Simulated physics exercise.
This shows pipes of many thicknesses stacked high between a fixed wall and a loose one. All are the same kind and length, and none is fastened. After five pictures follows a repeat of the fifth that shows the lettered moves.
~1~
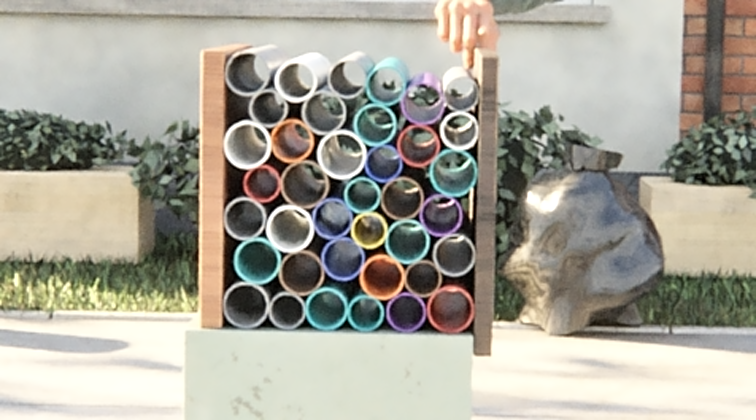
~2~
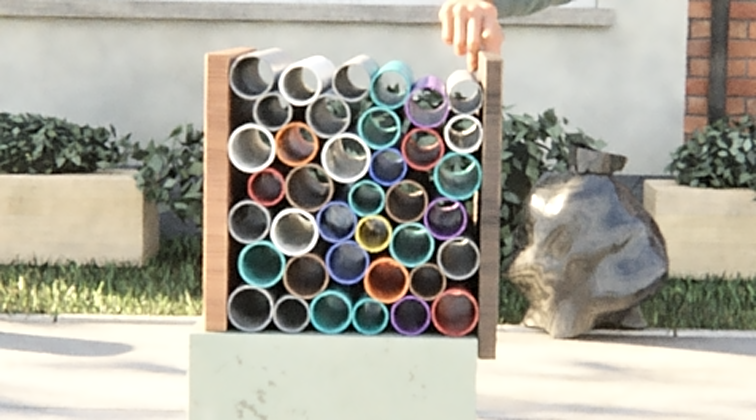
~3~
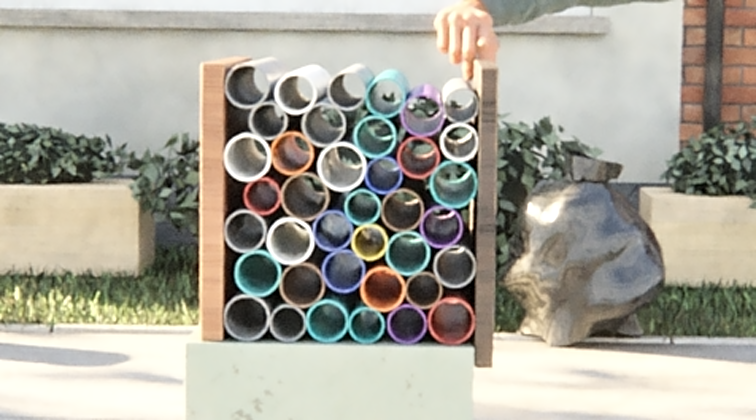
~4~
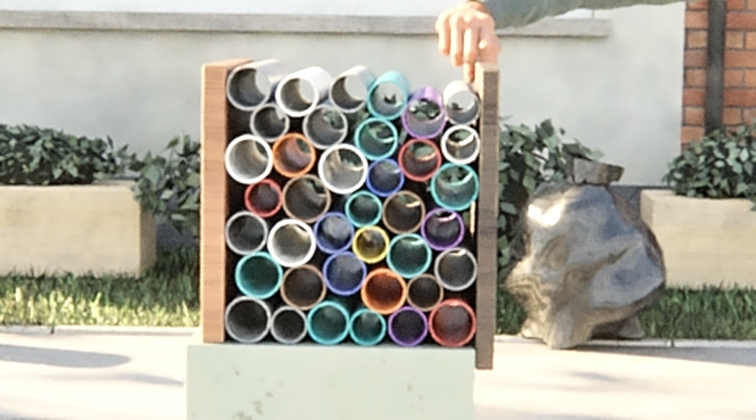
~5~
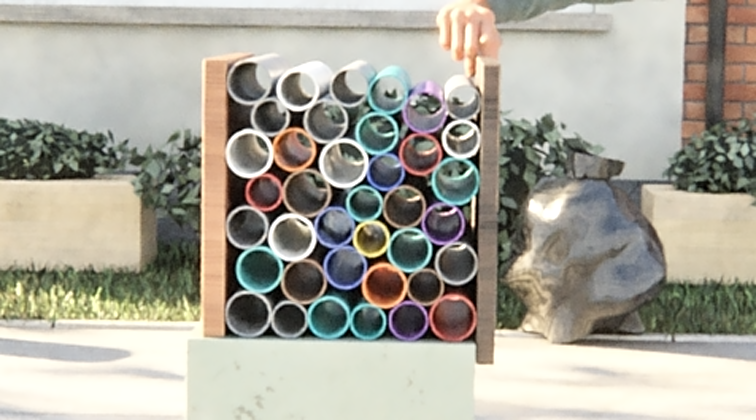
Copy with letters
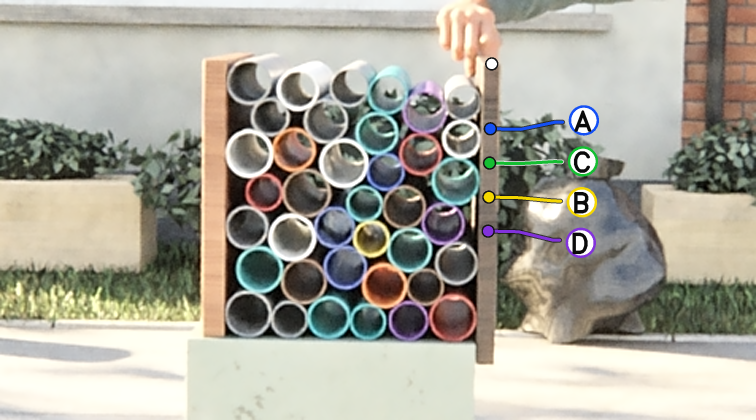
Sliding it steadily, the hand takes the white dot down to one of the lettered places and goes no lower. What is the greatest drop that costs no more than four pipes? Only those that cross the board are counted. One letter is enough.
At most to B.
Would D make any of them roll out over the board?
Yes.
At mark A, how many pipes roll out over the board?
With A, none.
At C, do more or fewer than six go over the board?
At C, fewer than six.
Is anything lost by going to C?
Yes, at C.
On the marked copy, A at (490, 129); B at (489, 197); C at (490, 163); D at (488, 231); the white dot at (492, 64).
With B. Early on, top of the board (481, 125).
Further on, top of the board (480, 194).
At the end, top of the board (480, 196), three out over the board.
As for the rest, A none out over the board; C one out over the board; D more than four out over the board.
